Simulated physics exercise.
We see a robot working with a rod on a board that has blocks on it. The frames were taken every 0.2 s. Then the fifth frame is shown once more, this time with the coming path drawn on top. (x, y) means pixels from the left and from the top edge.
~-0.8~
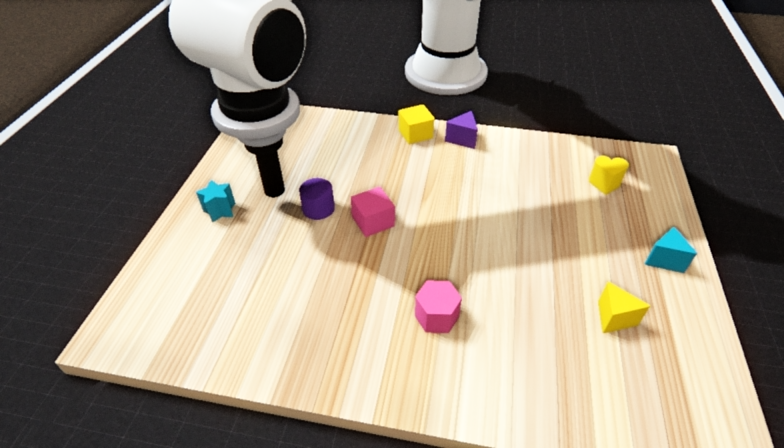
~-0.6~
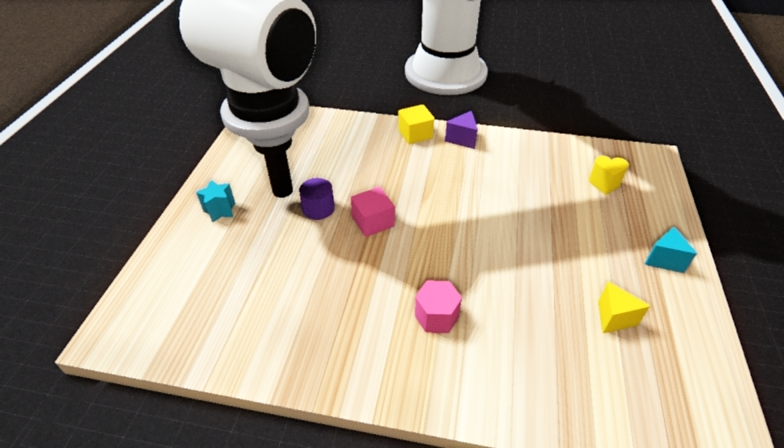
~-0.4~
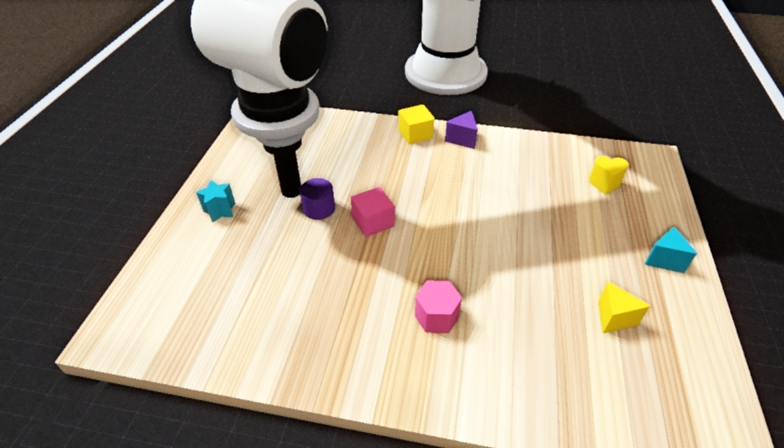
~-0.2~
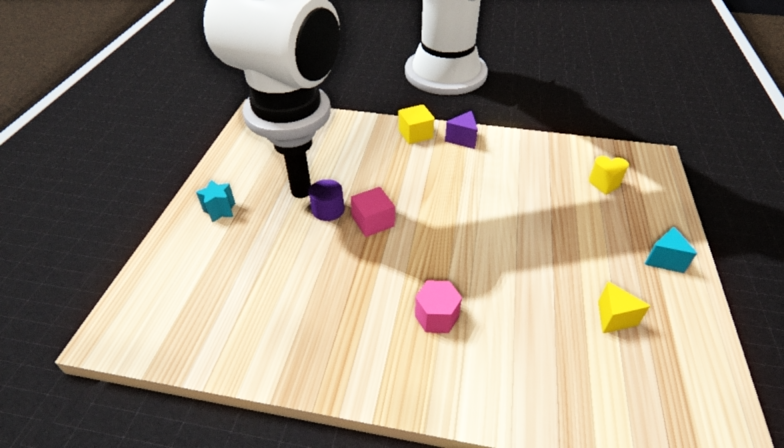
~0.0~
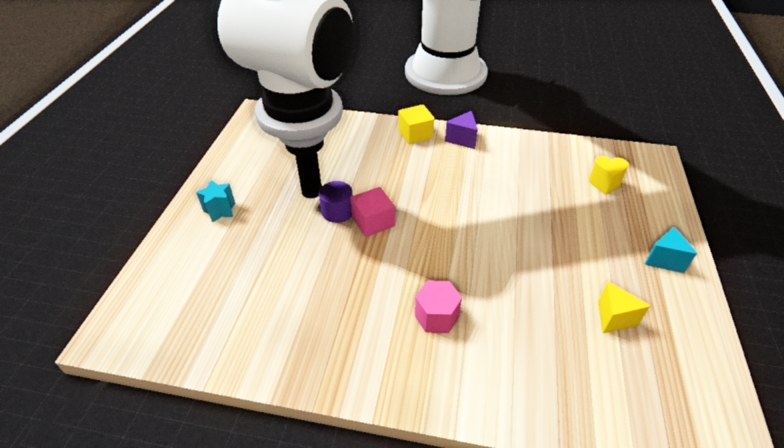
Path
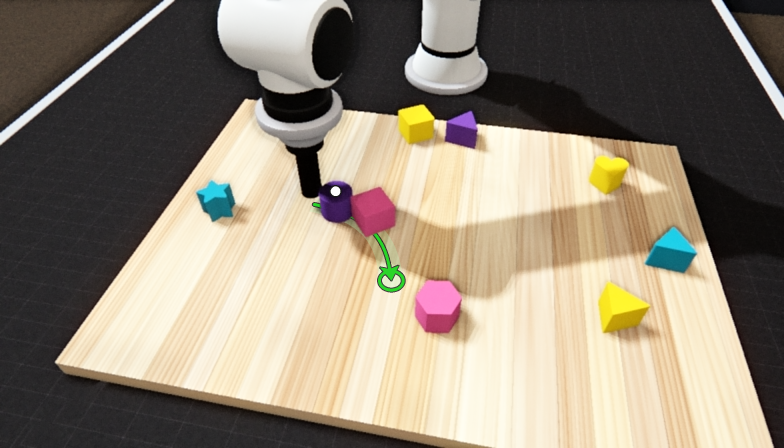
The footage shows a robot arm moving its black rod slowly right across a wooden board of colourful blocks, reaching the purple round block and pushing it a short way right, close to the pink square block.
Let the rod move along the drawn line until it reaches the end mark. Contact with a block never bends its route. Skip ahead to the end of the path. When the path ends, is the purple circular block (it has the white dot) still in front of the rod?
Yes
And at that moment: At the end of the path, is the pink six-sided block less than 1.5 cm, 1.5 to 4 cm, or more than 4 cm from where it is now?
I'd go with under 1.5 cm for this block.
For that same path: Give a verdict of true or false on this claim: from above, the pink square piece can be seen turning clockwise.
Verdict: False.
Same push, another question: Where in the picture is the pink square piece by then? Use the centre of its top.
That would be at about pixel (416, 217).
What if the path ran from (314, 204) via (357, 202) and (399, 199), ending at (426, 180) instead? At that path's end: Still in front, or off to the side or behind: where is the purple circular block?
I expect it to be beside or behind the rod.
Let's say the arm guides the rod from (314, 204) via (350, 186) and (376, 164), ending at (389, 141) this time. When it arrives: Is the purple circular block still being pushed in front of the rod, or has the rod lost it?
Beside or behind, I predict.
The line goes from (314, 204) over (353, 217) and (381, 243) to (391, 280); the dot is on the purple circular block.
What follows on the original path. One third of the way, rod (353, 205); purple circular block (369, 213); pink square piece (405, 214), turned 70° anticlockwise.
Two thirds of the way, rod (381, 231); purple circular block (393, 243); pink square piece (416, 217), turned 85° anticlockwise.
At the end, rod (391, 268); purple circular block (416, 277); pink square piece (416, 217), turned 85° anticlockwise; pink six-sided block (445, 301).
